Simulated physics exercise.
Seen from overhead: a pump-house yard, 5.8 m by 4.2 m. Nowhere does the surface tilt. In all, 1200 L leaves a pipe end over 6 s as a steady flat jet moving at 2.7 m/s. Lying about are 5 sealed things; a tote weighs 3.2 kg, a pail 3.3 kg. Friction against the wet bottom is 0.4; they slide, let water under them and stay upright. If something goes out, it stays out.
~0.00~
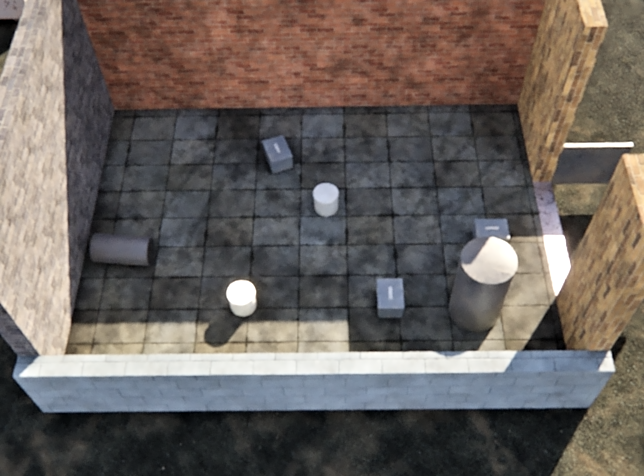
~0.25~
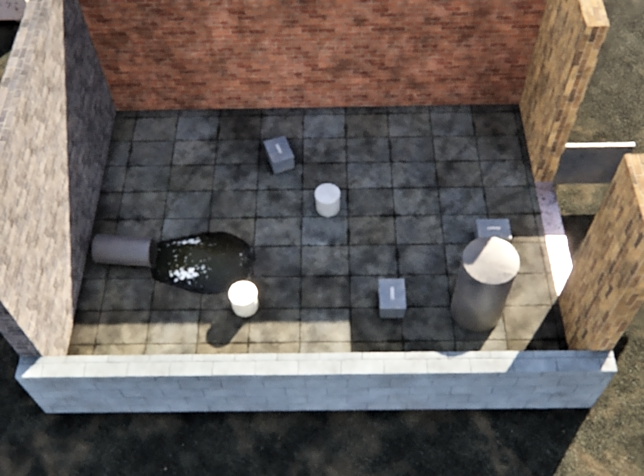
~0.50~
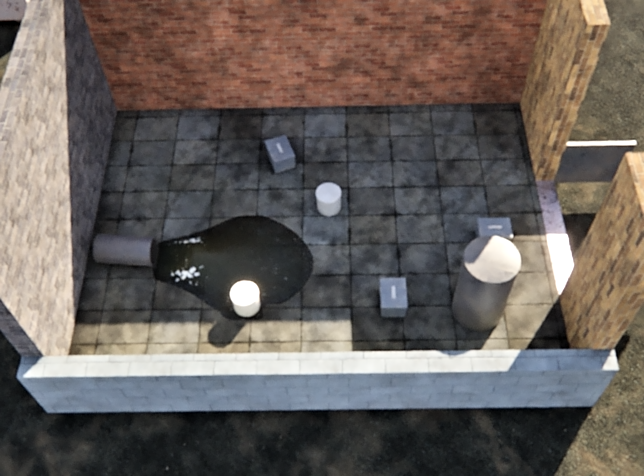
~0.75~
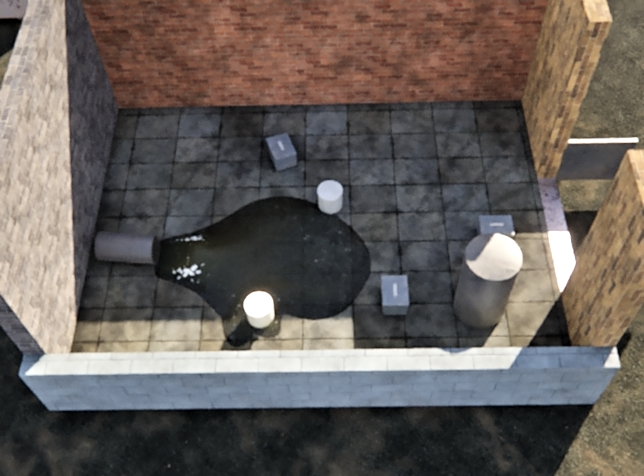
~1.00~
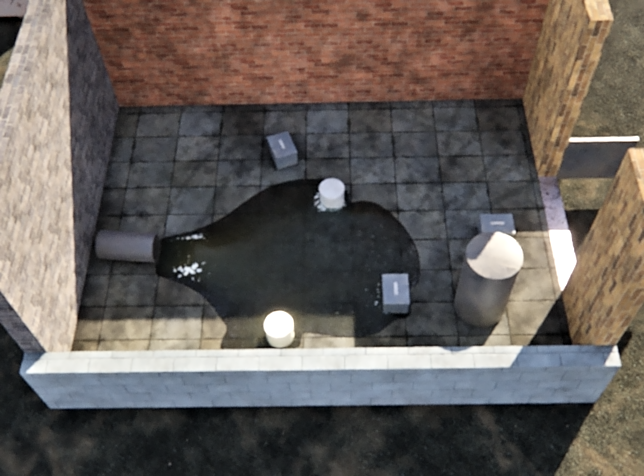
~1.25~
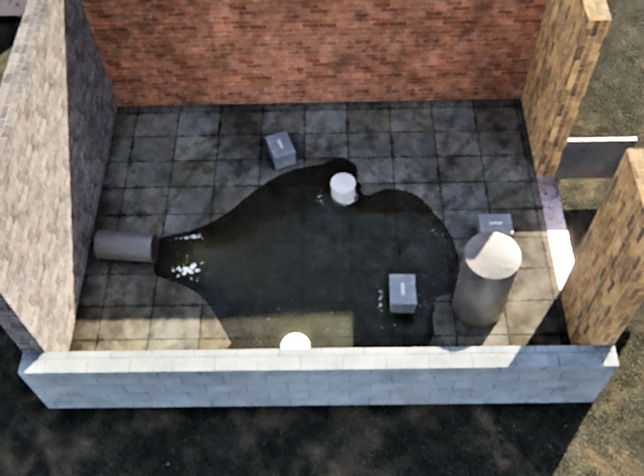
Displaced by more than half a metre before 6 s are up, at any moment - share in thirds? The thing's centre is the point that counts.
Two thirds or above.
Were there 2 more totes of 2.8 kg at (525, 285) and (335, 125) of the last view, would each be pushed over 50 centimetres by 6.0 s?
In order: Stays within it and stays within it.
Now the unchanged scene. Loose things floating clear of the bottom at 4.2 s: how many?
The number is 2.
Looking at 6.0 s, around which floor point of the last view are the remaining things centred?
It sits at about (417, 163).
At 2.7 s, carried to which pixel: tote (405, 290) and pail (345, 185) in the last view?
(443, 298) and (444, 134), roughly.
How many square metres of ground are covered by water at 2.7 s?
15 m2.
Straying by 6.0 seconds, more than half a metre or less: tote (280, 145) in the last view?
Result: Stays within.
After 1.8 s 3 of 5 are over 50 cm from their spots; 1 afloat.
After 2.7 s 4 of 5 are over 50 cm from their spots; 3 afloat.
After 4.2 s 4 of 5 are over 50 cm from their spots; 2 afloat.
After 6.0 s 4 of 5 are over 50 cm from their spots, and 4 have been at some point; 2 afloat.
